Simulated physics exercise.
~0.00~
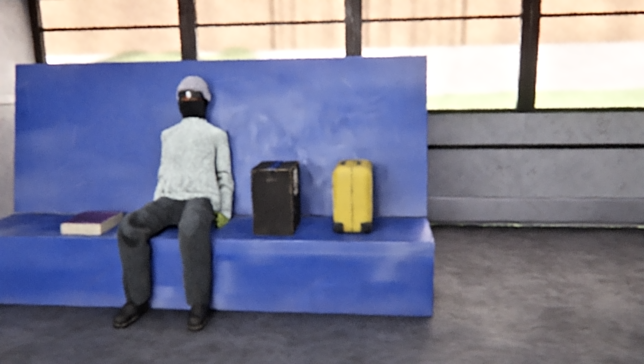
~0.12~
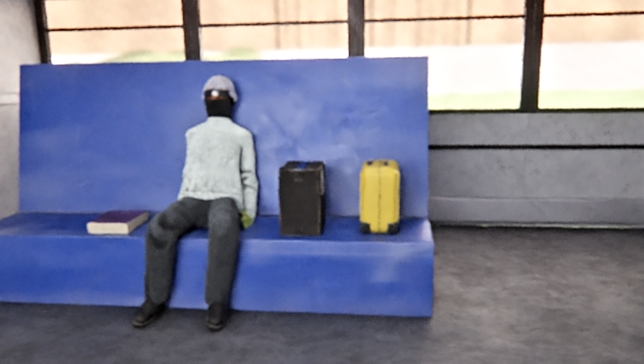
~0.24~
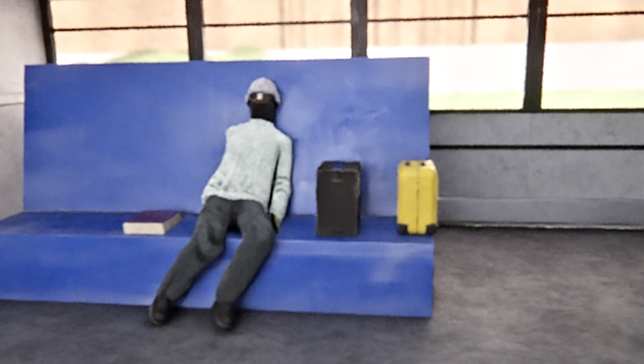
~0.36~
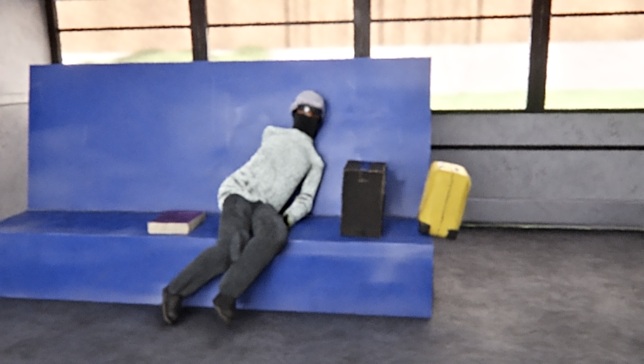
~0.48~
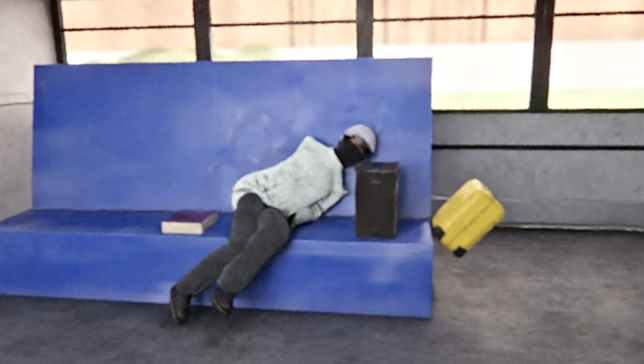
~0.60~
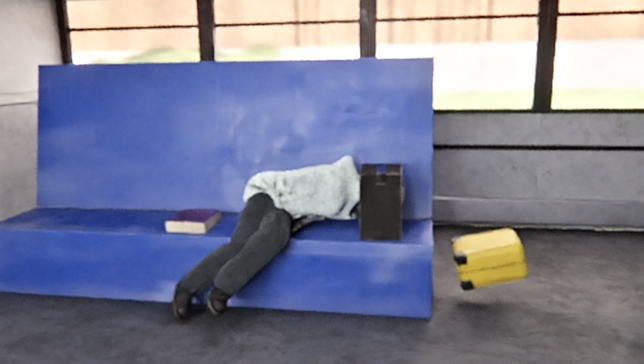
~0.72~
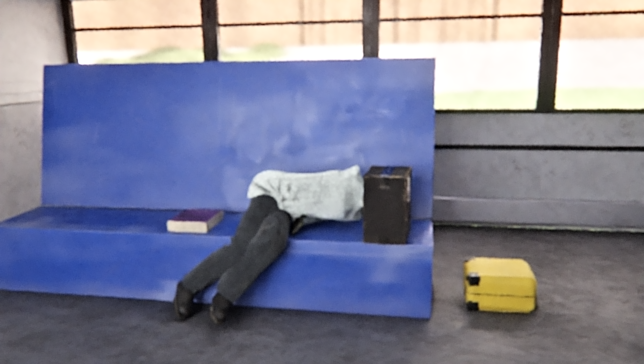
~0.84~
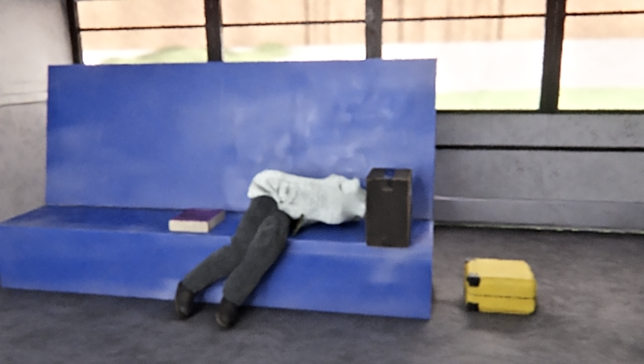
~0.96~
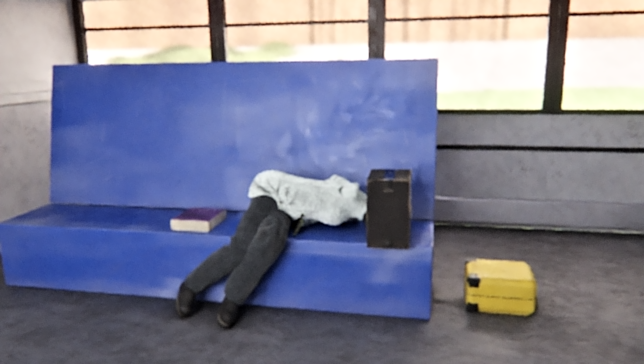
In a metro car, a masked passenger in a grey cap sits on a blue bench as a purple folder, black pack and yellow case slide right; the passenger topples sideways against the pack, while the case tips off the end and rests on the floor.
